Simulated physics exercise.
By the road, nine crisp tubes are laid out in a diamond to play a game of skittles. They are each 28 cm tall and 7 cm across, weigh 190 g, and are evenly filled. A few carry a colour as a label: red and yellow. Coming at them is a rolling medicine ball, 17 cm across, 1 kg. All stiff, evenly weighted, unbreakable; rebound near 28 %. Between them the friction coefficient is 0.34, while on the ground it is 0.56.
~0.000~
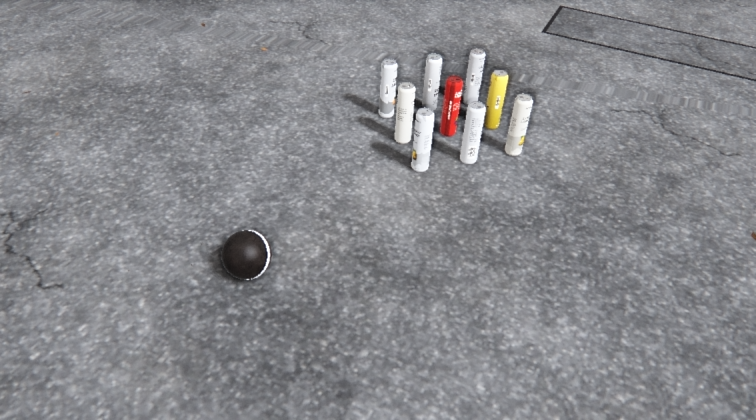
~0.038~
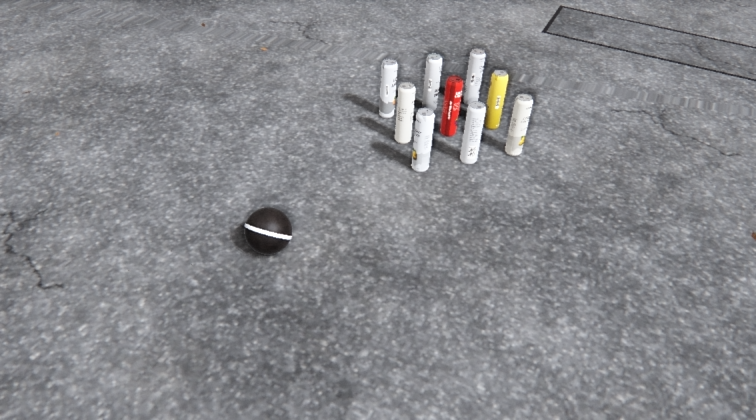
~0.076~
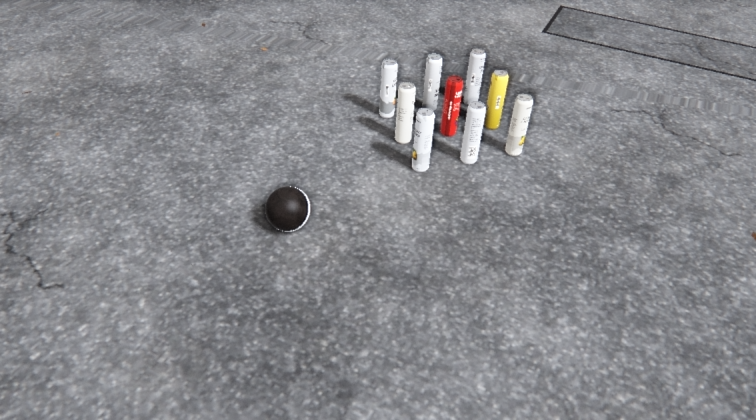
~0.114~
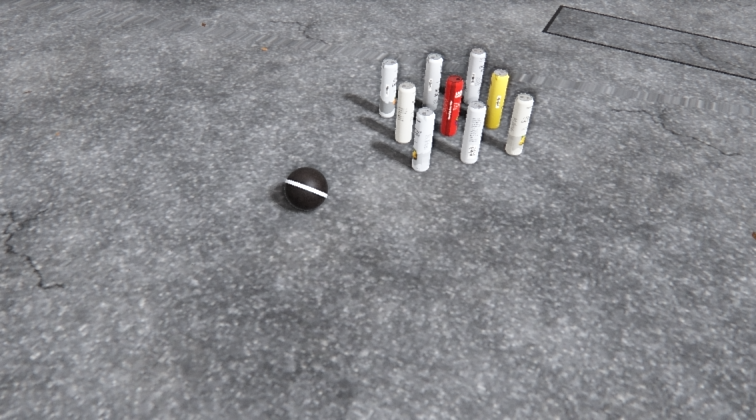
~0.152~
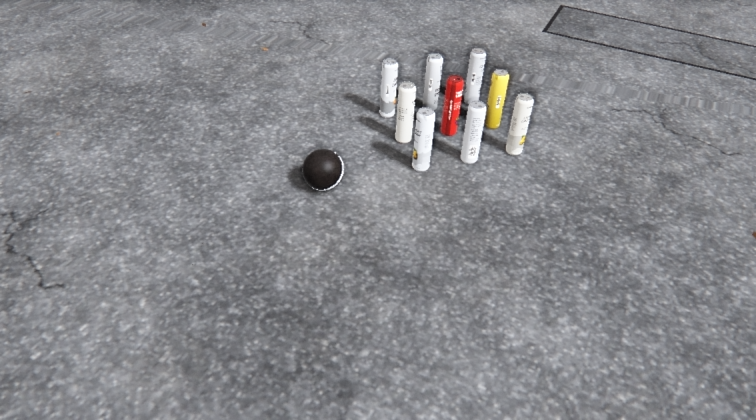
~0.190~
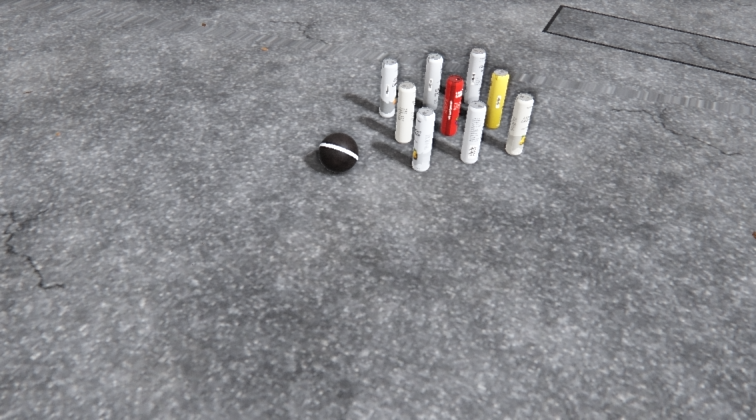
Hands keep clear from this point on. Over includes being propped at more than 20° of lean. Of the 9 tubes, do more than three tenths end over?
My guess is shy of three tenths.
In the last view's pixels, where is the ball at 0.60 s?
It should be near pixel (435, 41).
After 0.40 s, ball still moving; 1 of the 9 tubes over.
In the end (1.4 s), ball rolling away; 1 of the 9 tubes over; yellow tube unmoved; red tube unmoved. That is 11 per cent. From the last view, middles, yellow tube near (496, 100), red tube near (452, 107).
